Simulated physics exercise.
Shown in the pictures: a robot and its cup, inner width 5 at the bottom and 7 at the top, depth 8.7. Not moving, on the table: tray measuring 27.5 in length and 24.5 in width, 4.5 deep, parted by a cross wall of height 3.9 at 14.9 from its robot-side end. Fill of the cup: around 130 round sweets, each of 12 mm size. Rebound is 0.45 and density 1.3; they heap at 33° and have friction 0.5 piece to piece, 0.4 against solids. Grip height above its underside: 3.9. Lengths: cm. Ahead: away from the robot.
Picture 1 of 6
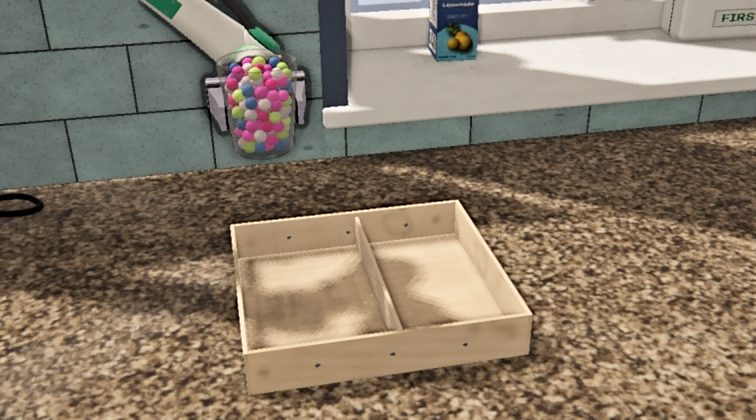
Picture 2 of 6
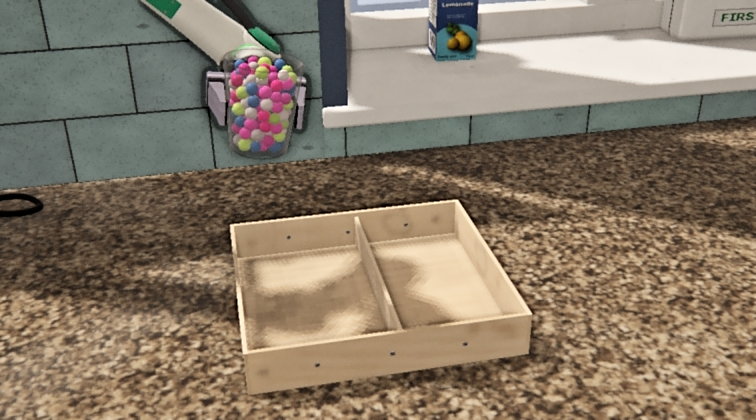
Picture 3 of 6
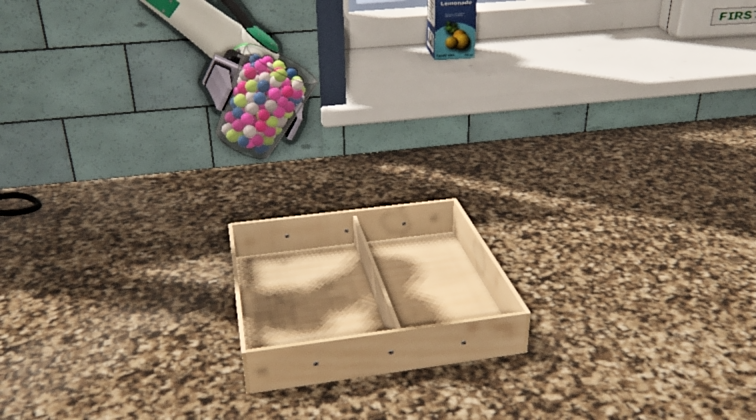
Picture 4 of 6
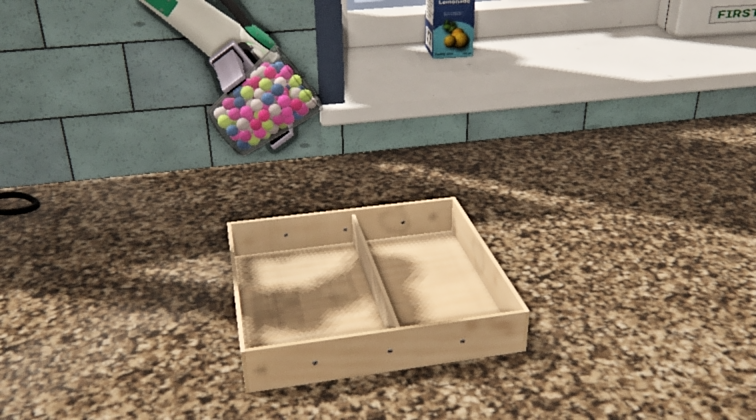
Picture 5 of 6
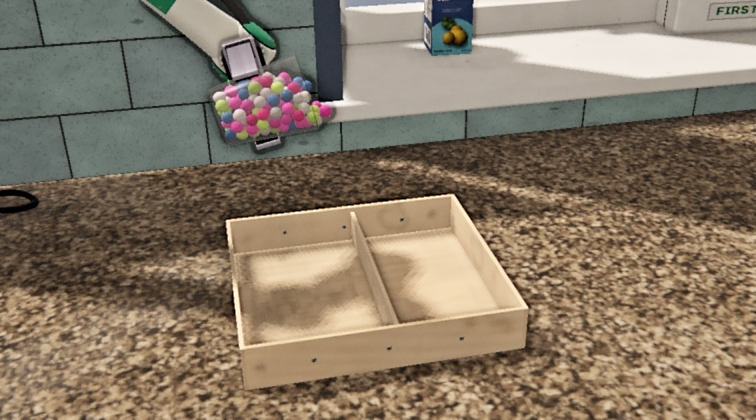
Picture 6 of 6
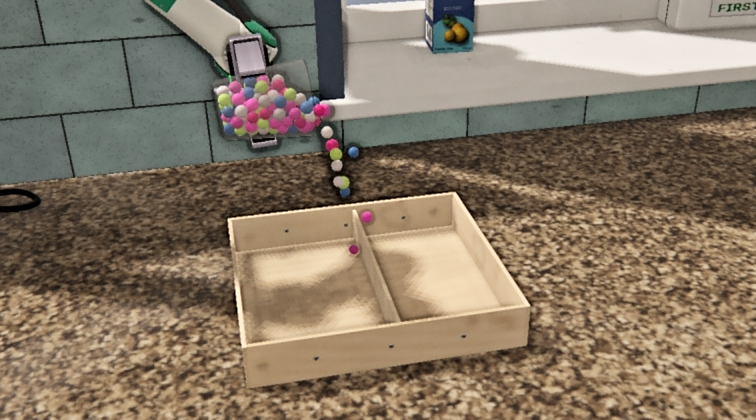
A robot gripper tilted a clear cup of colourful round sweets over to the right until it lay nearly sideways, and a thin stream of them poured out toward the divided wooden tray below.
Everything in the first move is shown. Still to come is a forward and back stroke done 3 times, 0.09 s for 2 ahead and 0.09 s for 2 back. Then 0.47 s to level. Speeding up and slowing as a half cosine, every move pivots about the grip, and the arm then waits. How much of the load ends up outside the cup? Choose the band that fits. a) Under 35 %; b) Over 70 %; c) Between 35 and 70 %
b.
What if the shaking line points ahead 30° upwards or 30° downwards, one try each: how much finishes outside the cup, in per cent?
First try some 85 %, second try some 65 %.
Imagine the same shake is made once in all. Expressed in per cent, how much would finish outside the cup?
55 per cent or so.
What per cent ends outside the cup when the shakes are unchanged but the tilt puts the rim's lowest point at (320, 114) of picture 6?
Around 45 in a hundred.
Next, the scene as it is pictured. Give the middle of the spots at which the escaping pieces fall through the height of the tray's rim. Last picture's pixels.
Estimated centre around (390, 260) in pixels.
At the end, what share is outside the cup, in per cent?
Estimate: Near 80 %.
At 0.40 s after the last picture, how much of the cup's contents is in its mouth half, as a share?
Close to 65 in a hundred.
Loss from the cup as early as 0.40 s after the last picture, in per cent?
By then near 65 % is out.
Then, 0.40 s later, tilted 86° forward, highest piece 23 above the table; 43 in the cup, 39 in the far-side part, 24 in the robot-side part, 20 in flight or on a rim.
Then, 0.81 s later, tilted 34° forward, highest piece 26 above the table; 56 in the far-side part, 43 in the robot-side part, 26 in the cup, 1 in flight or on a rim.
Then, 1.21 s later, level, highest piece 23 above the table; 57 in the far-side part, 43 in the robot-side part, 26 in the cup.
Then, 2.26 s later, level, highest piece 23 above the table; 57 in the far-side part, 43 in the robot-side part, 26 in the cup.
At rest, 57 in the far-side part, 43 in the robot-side part, 26 in the cup. That is 79 % outside the cup.
